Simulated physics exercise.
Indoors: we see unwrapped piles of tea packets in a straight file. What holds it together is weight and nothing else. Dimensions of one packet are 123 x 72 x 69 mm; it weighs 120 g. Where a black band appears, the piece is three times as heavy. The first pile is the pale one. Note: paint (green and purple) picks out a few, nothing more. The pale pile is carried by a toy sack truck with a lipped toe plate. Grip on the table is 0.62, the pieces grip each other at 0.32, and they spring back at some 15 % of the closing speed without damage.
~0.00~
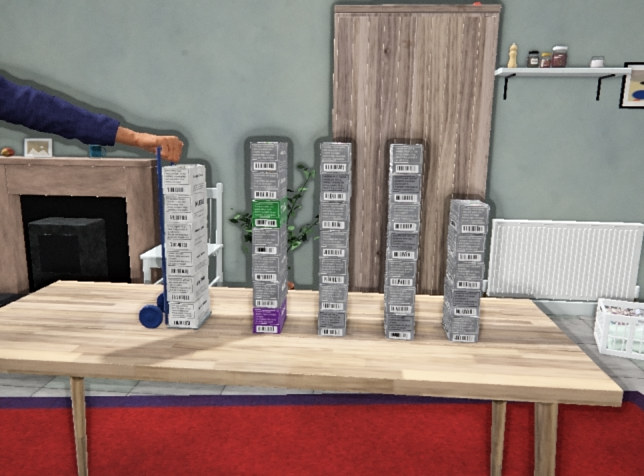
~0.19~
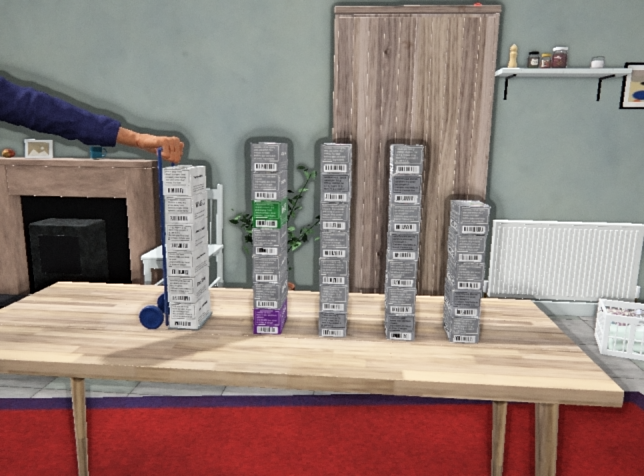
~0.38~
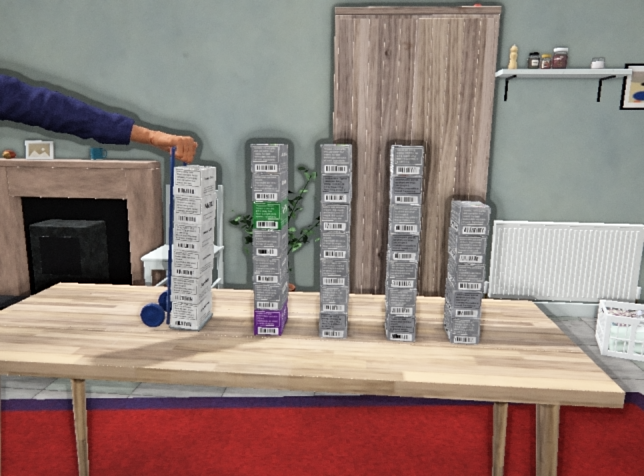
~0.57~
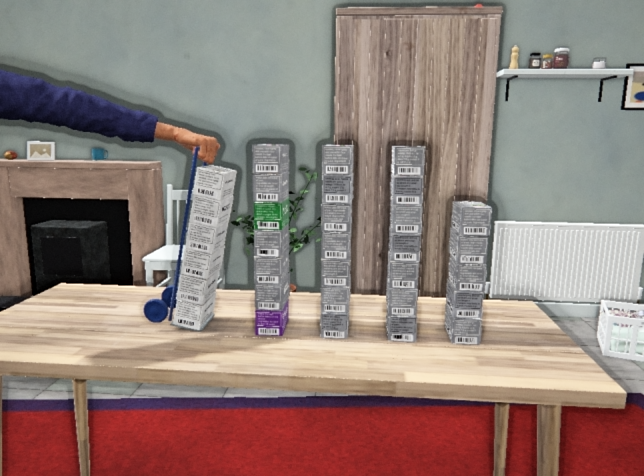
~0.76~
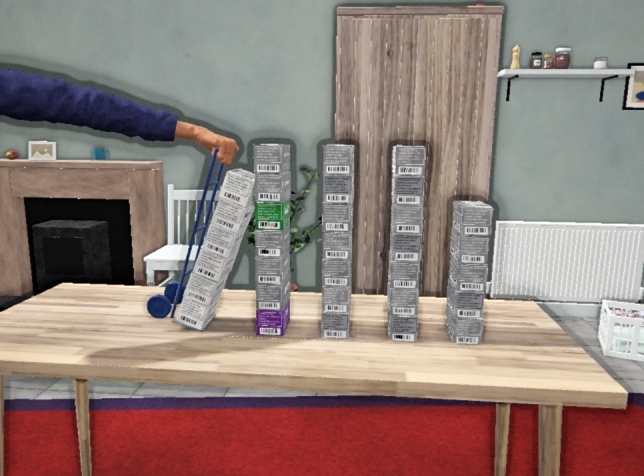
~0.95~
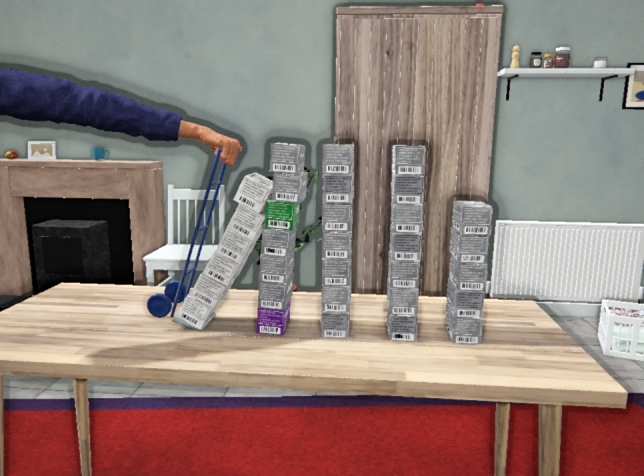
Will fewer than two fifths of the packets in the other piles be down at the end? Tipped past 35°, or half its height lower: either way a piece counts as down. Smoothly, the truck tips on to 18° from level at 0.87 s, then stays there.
No.
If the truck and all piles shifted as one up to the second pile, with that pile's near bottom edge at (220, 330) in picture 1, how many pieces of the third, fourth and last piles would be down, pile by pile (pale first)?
Pile by pile, third 6, fourth 6, last 4.
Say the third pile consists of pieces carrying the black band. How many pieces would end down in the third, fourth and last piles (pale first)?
Count down, pile by pile - third 7, fourth 7, last 5.
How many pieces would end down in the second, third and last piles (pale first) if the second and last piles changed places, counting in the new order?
Down tally in the new order: Second = 4, third = 6, last = 7.
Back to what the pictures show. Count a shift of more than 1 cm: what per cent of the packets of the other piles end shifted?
Shifted: 95 per cent.
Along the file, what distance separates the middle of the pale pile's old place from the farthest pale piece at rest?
42 cm.
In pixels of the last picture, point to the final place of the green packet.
End point in last frame: Roughly (406, 257).
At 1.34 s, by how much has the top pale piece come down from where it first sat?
Roughly 10 cm.
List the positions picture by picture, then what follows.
In the first frame (pixels give the middle of a visible side), truck frame (160, 185) 0° forward; purple packet (267, 321); green packet (266, 214); none of the others has stirred.
The second frame shows truck frame (161, 186) 0° forward; green packet (266, 215).
The third frame shows truck frame (172, 185) 4° forward, top of the pale pile leaning 4°; green packet (267, 216); none of the others has stirred.
The fourth frame shows truck frame (191, 184) 11° forward, top of the pale pile leaning 12°; green packet (268, 216); none of the others has stirred.
The fifth frame shows truck frame (207, 185) 17° forward, top of the pale pile leaning 20°; green packet (269, 216); none of the others has stirred.
The sixth frame shows truck frame (210, 185) 18° forward, top of the pale pile leaning 27°; green packet (279, 215) 4° from how it stood; purple packet (270, 322) 4° from how it stood; steepest lean 4°, the packet at (285, 159); movement in 7 of them.
After 1.34 s, 6 of the pale pile down; none of the 26 other packets down, 14 disturbed; purple packet 27° from how it stood; green packet 21° from how it stood, 22 mm lower.
After 1.68 s, 6 of the pale pile down; 17 of the 26 other packets down; purple packet 41° from how it stood; green packet 32° from how it stood, 9 cm lower.
After 2.28 s, 6 of the pale pile down; 25 of the 26 other packets down; green packet 46° from how it stood, 11 cm lower; purple packet 42° from how it stood.
In the end (3.9 s), 6 of the pale pile down; 25 of the 26 other packets down; green packet 47° from how it stood, 11 cm lower; purple packet 43° from how it stood. That is 96 per cent. From the last view, middles, green packet near (406, 257), purple packet near (284, 310).
